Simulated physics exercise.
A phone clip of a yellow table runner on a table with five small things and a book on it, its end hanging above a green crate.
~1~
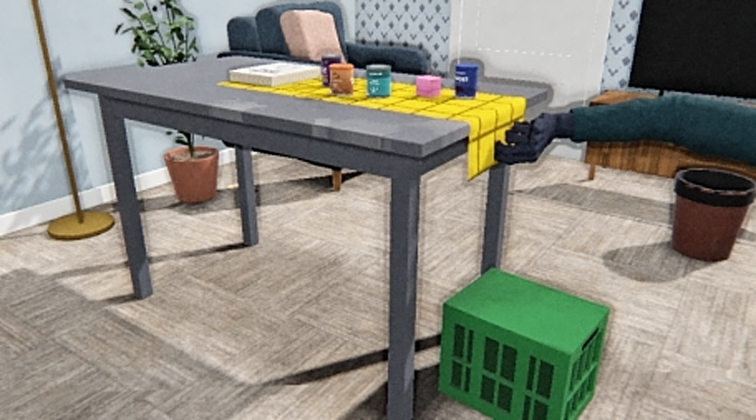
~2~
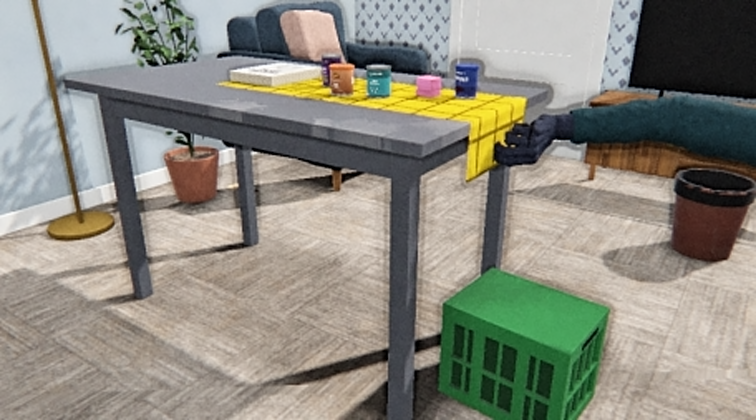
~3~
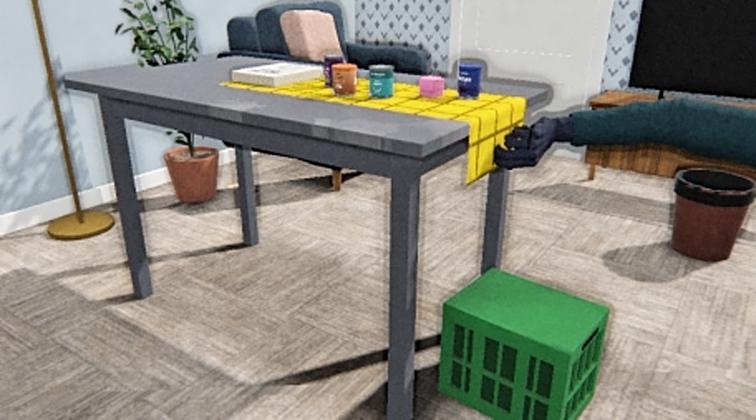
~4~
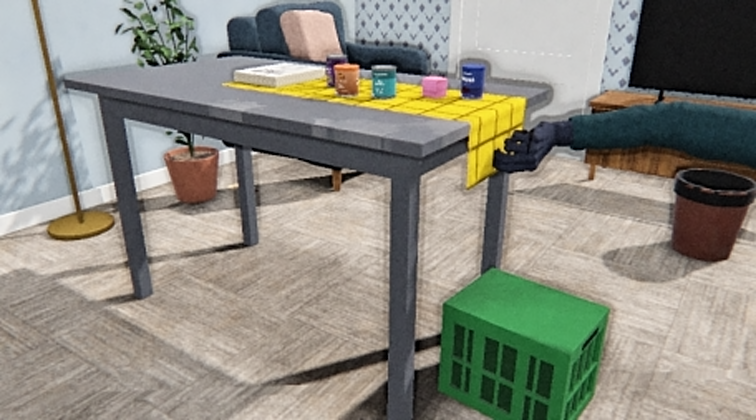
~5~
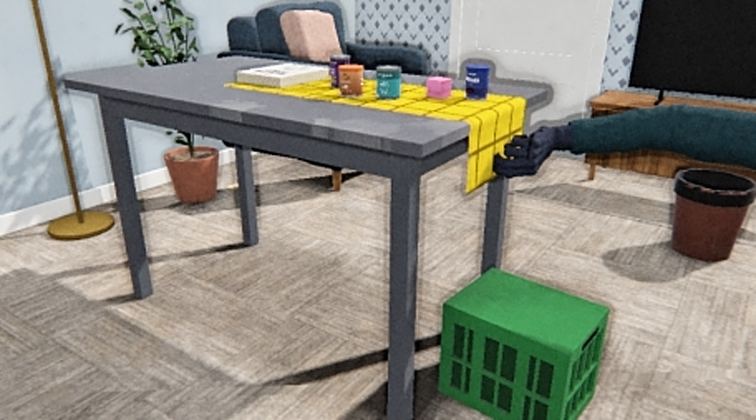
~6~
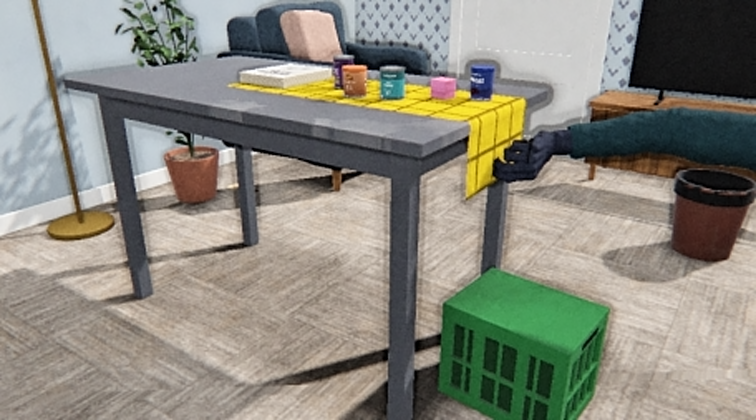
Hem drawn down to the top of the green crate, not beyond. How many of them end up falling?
Yeah well, the pull sends off three pieces and stops there.
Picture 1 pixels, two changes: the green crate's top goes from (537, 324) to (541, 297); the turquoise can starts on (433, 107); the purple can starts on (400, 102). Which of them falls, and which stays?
The turquoise can falls, the purple can tumbles off.
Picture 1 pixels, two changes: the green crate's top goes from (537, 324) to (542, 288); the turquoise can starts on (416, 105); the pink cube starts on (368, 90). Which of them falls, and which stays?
The turquoise can ends up off while the pink cube ends up on top.
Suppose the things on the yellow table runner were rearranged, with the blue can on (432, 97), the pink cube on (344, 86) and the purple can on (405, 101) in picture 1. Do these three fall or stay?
Result - blue can: Down; pink cube: Still up; purple can: Down.
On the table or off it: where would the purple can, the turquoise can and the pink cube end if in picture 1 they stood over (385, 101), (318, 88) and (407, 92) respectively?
Purple can gone, turquoise can stays, pink cube gone.
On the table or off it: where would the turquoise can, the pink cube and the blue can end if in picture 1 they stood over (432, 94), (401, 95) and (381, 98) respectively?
The turquoise can drops off, the pink cube goes over, the blue can falls.
Soon after, hem near (492, 240); blue can gone.
After that, hem on the crate; blue can, pink cube and turquoise can gone.
In the end, hem on the crate; blue can, pink cube and turquoise can gone. The table loses three.
